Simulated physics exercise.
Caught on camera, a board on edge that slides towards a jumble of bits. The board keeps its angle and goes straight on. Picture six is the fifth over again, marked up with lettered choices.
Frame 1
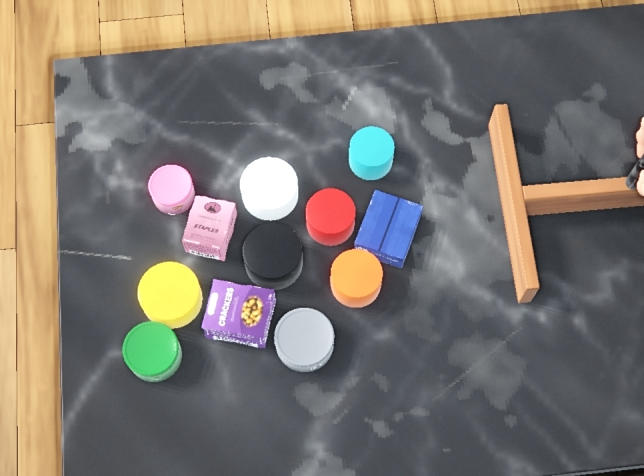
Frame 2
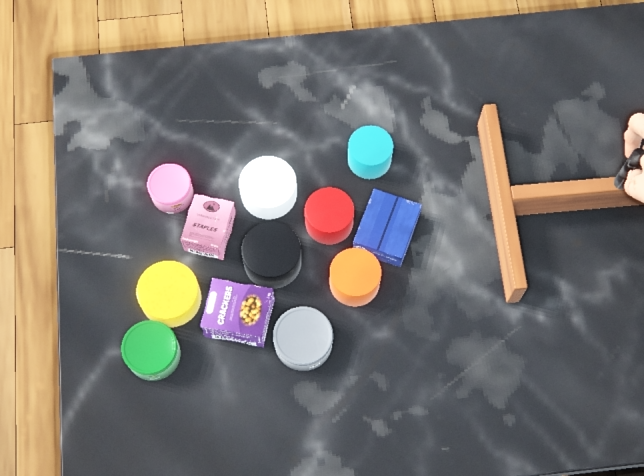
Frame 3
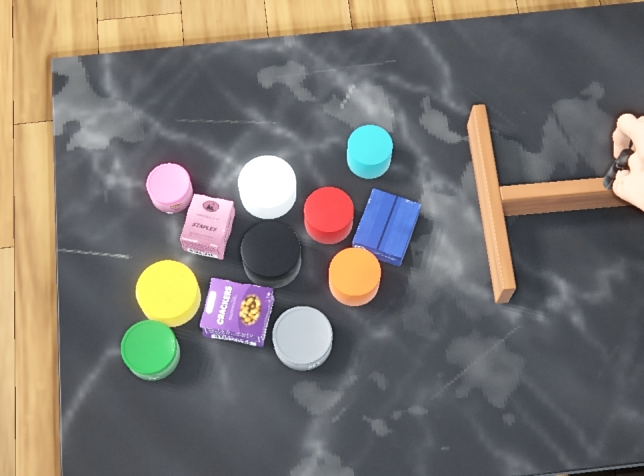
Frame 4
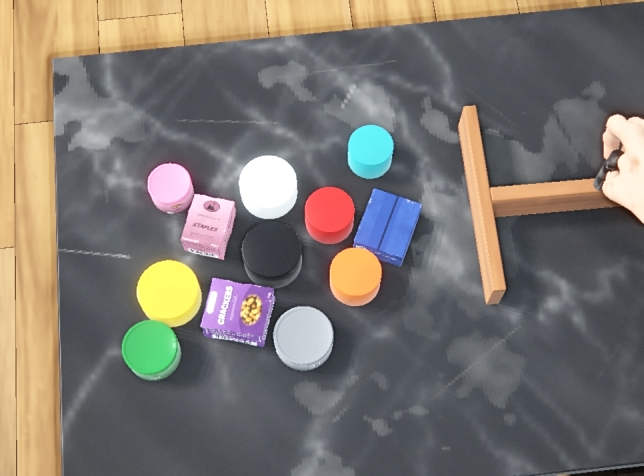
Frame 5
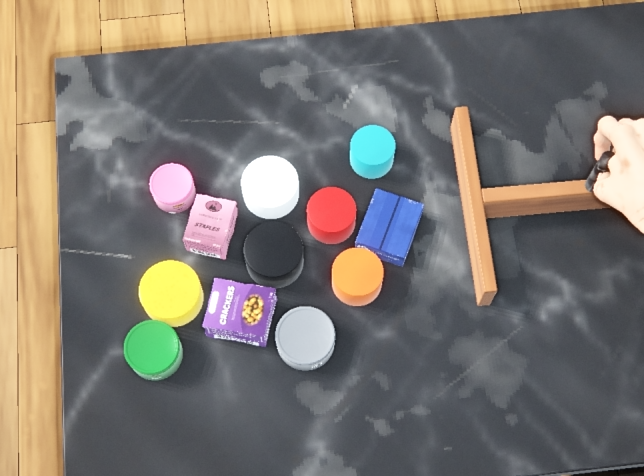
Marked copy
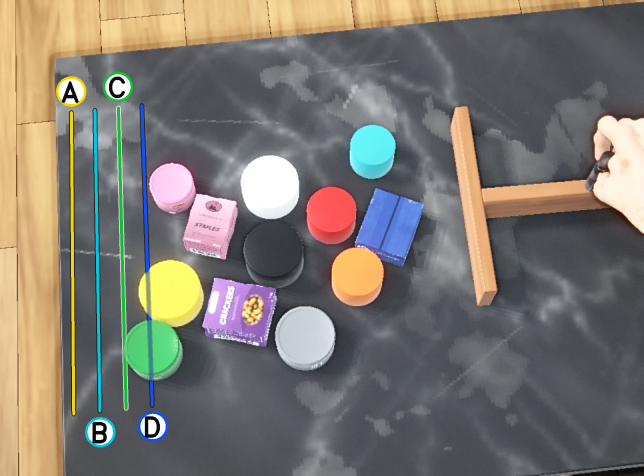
The footage shows a cluster of colourful round containers, a blue box, a pink box and a purple packet on a dark marbled surface, while a hand at the right slides a T-shaped wooden board slowly leftward towards them.
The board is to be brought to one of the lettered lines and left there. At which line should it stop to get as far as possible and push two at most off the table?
It should halt at D.
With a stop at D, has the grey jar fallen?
No.
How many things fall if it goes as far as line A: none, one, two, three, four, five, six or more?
Six or more.
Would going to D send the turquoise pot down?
No.
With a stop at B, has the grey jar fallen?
No.
On the marked copy, A at (73, 255); B at (97, 253); C at (122, 250); D at (147, 247).
With D. Early on, board (358, 208); turquoise pot (322, 157); white tin (249, 178).
Further on, board (236, 221); yellow pot (106, 316); pink box (111, 240).
At the end, board (146, 230); pink box over the edge; pink jar over the edge; two fallen.
As for the rest, A drops nine; B drops six; C drops six.
